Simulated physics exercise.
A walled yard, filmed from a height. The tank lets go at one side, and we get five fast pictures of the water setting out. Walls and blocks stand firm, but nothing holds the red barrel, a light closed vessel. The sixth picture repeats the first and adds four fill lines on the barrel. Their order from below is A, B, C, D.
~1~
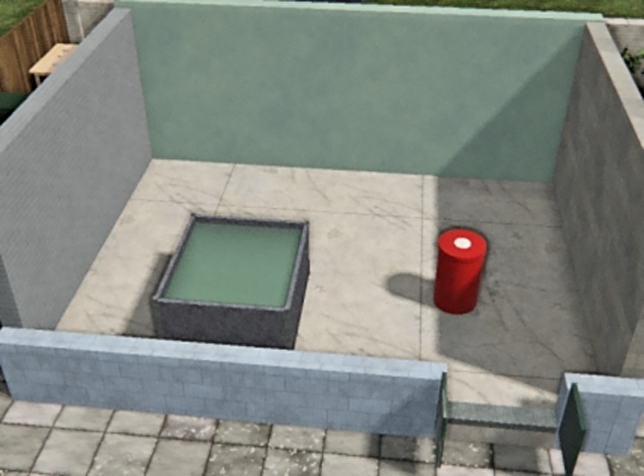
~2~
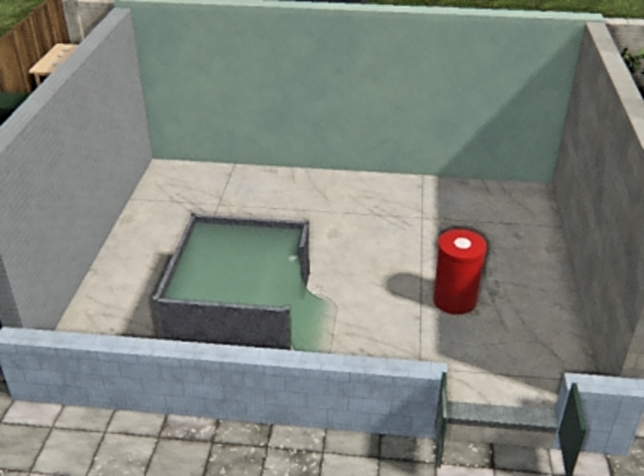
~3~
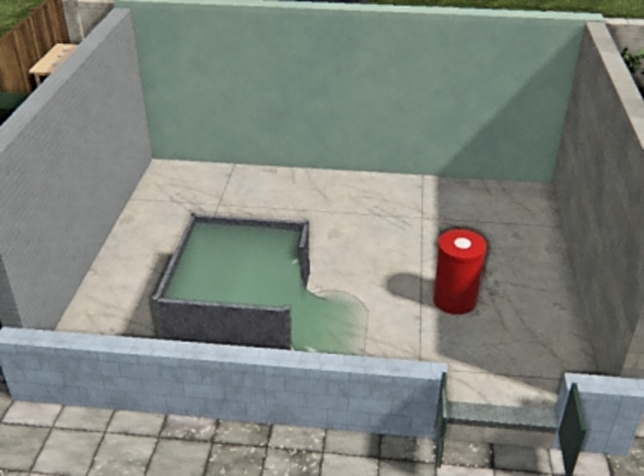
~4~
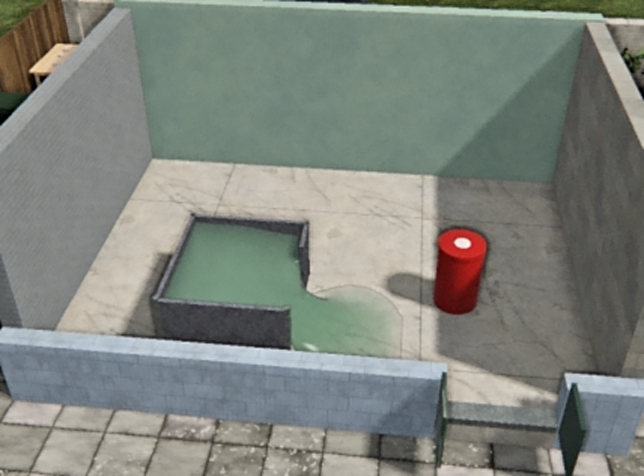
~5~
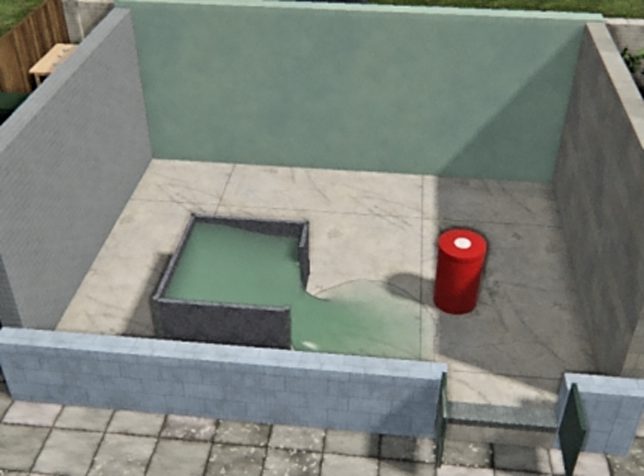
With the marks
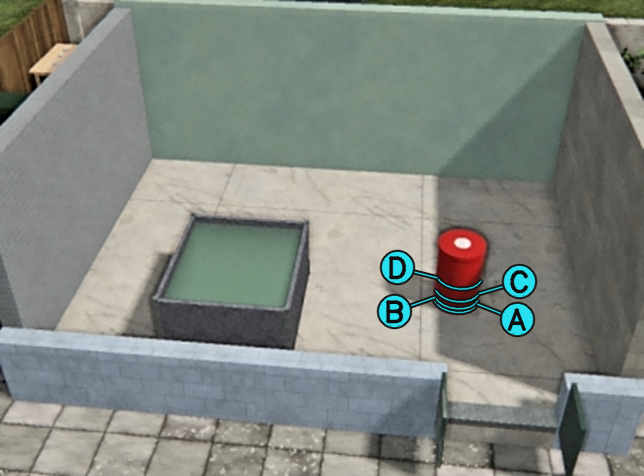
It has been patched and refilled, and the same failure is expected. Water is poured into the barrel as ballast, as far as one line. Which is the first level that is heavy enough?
Take D.
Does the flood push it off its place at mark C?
Yes, that goes wrong.
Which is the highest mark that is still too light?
C it is.
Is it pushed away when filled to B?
Yes, it does.
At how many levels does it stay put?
One of the four.
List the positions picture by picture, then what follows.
In the first frame, lid of the red barrel at (462, 243); tank full, its middle at (237, 264); open gate at (505, 372).
In the second frame, 2 % of the ground under water, its edge towards the barrel at (329, 311).
In the third frame, 4 % of the ground under water, its edge towards the barrel at (357, 303).
In the fourth frame, 7 % of the ground under water, its edge towards the barrel at (393, 315).
In the fifth frame, lid of the red barrel at (462, 243); 9 % of the ground under water, its edge towards the barrel at (419, 310).
In cyan, A at (456, 312); B at (456, 308); C at (457, 301); D at (459, 289); from the bottom up A, B, C, D.
With A, it is pushed about 5 times its own width away.
With B, it is pushed about 4 times its own width away.
With C, it is pushed about half its own width away.
With D, it does not move.
